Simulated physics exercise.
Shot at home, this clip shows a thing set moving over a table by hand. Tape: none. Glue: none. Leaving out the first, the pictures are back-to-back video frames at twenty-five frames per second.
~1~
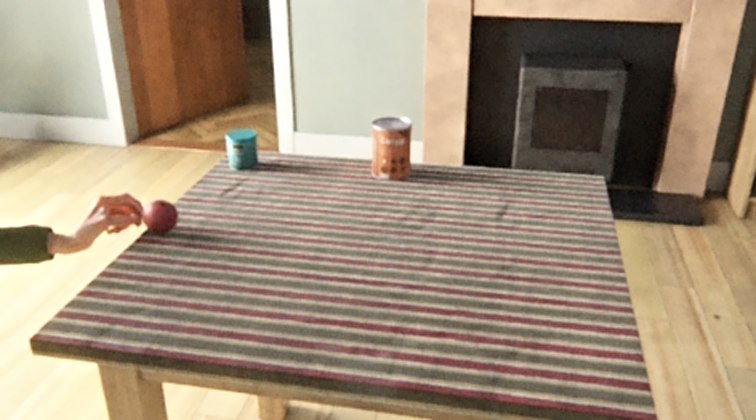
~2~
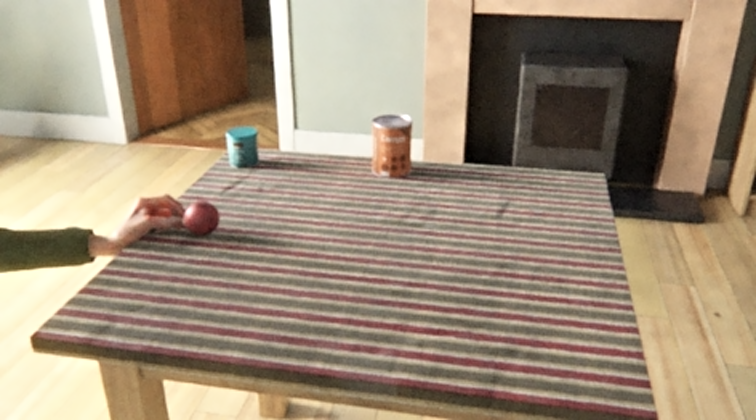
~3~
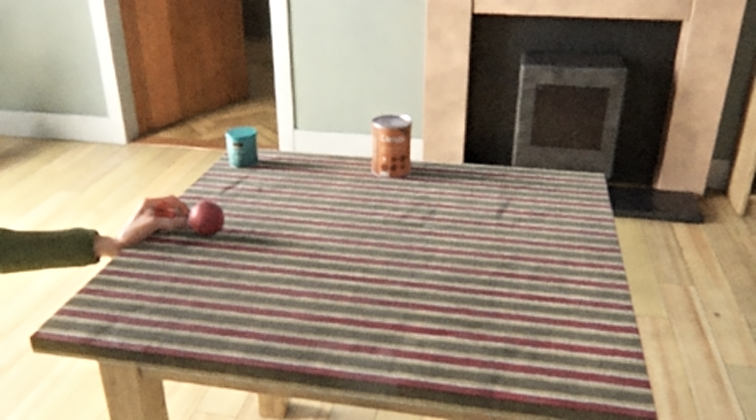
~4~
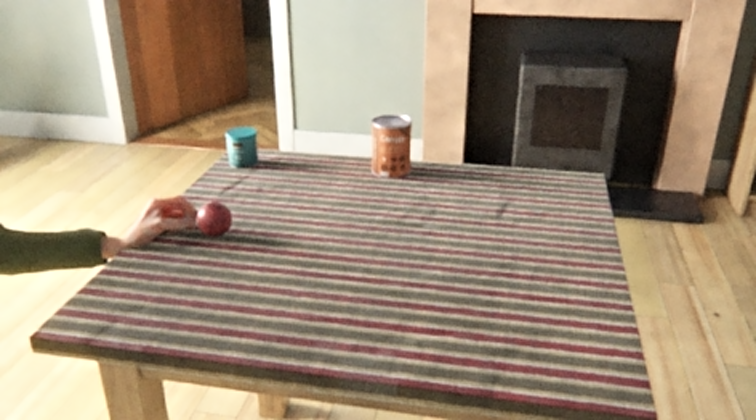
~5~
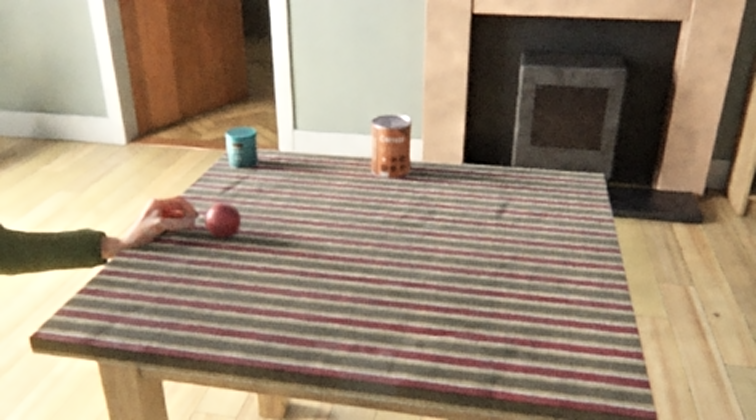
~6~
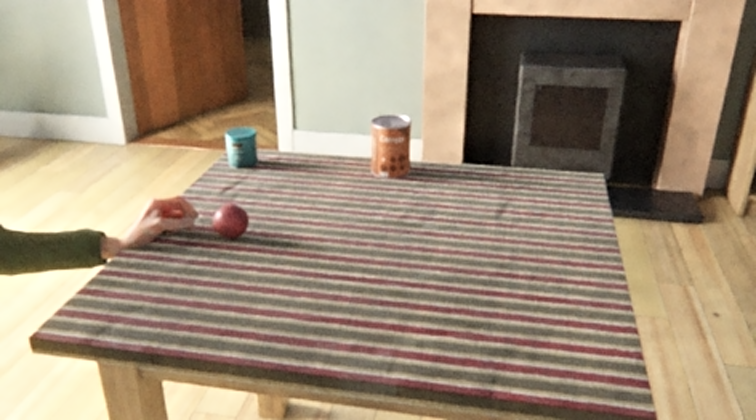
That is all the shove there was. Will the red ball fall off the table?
It is kept by the table.
Then, 0.20 s on from there, red ball shifted well along near (270, 225).
Then, 0.60 s on from there, red ball shifted well along near (326, 230).
In the end, moved from the start, red ball. At the end, from the last picture's camera, red ball near (357, 233).
